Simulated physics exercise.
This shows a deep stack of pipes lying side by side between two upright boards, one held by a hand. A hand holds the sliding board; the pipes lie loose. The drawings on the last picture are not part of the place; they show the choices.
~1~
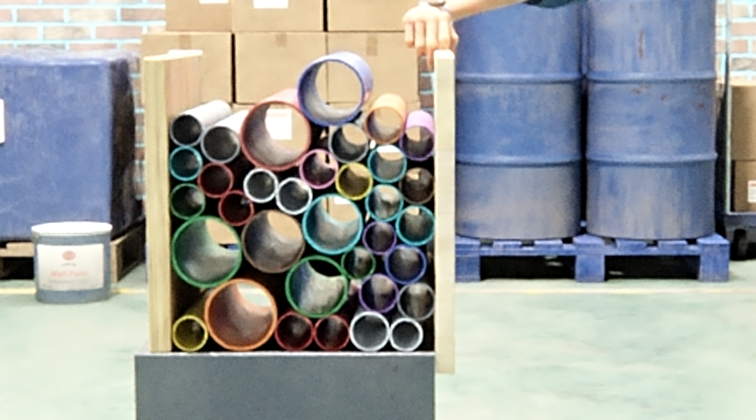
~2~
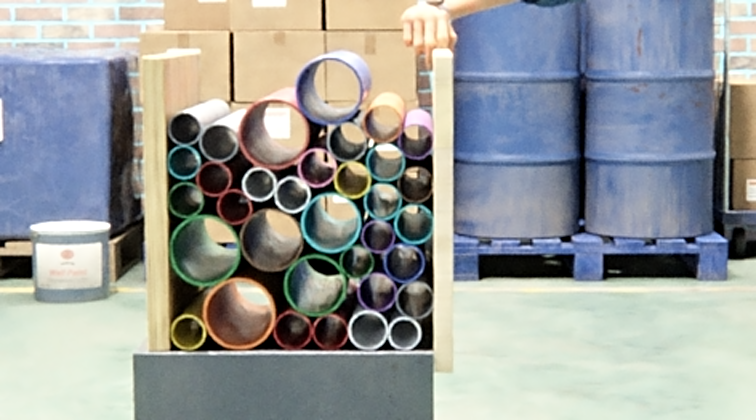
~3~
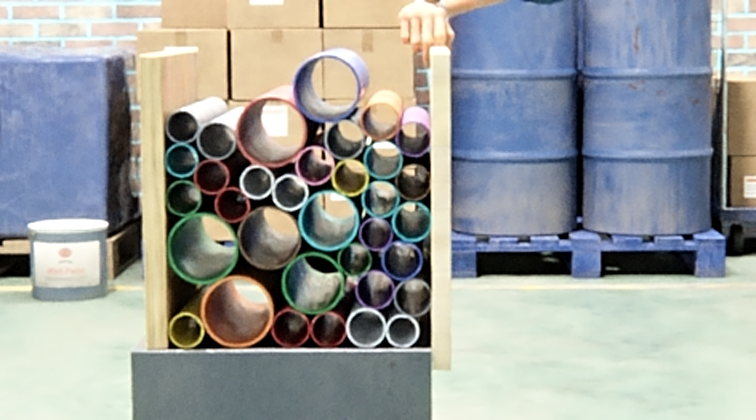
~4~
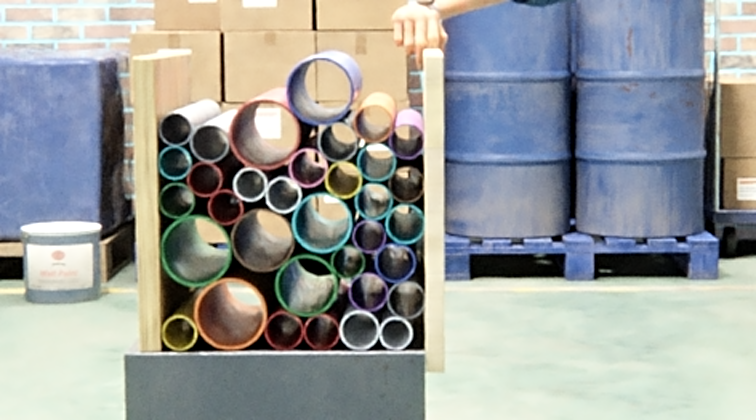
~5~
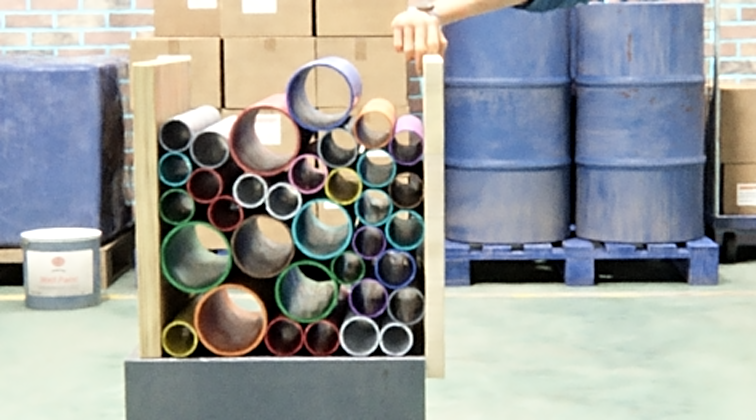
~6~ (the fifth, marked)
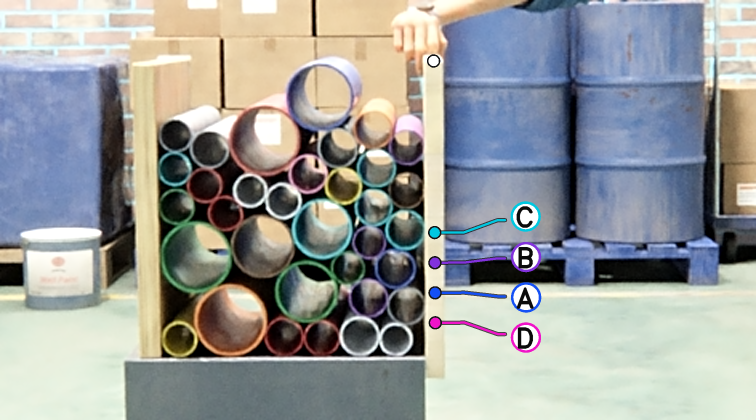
A hand resting on the right upright board beside a stack of colourful pipes, the whole view shifting very slightly left.
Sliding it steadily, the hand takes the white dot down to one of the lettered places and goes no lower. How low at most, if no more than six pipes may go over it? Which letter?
Mark C is as low as it can go.
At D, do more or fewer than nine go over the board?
It loses more than nine.
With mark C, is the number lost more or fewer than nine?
At C, fewer than nine.
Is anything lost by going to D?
Yes.
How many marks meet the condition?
One of the four.
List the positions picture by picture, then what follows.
A white pipe (406, 335); a green pipe (359, 263); a turquoise pipe (333, 224), in the first frame.
A turquoise pipe (331, 223); a white pipe (292, 195), in the second frame.
A grey pipe (345, 140); a blue pipe (327, 88), in the third frame.
Side board (433, 197); a yellow pipe (180, 333), in the fourth frame.
A white pipe (396, 339); a green pipe (348, 267); a turquoise pipe (322, 229), in the fifth frame.
On the marked copy, A at (435, 293); B at (435, 262); C at (435, 232); D at (435, 323); the white dot at (434, 61).
Taking C. A third of the way, top of the board (425, 136).
Two thirds of the way, top of the board (426, 221).
When it is over, top of the board (426, 232), six out over the board.
As for the rest, A more than six out over the board; B more than six out over the board; D more than six out over the board.
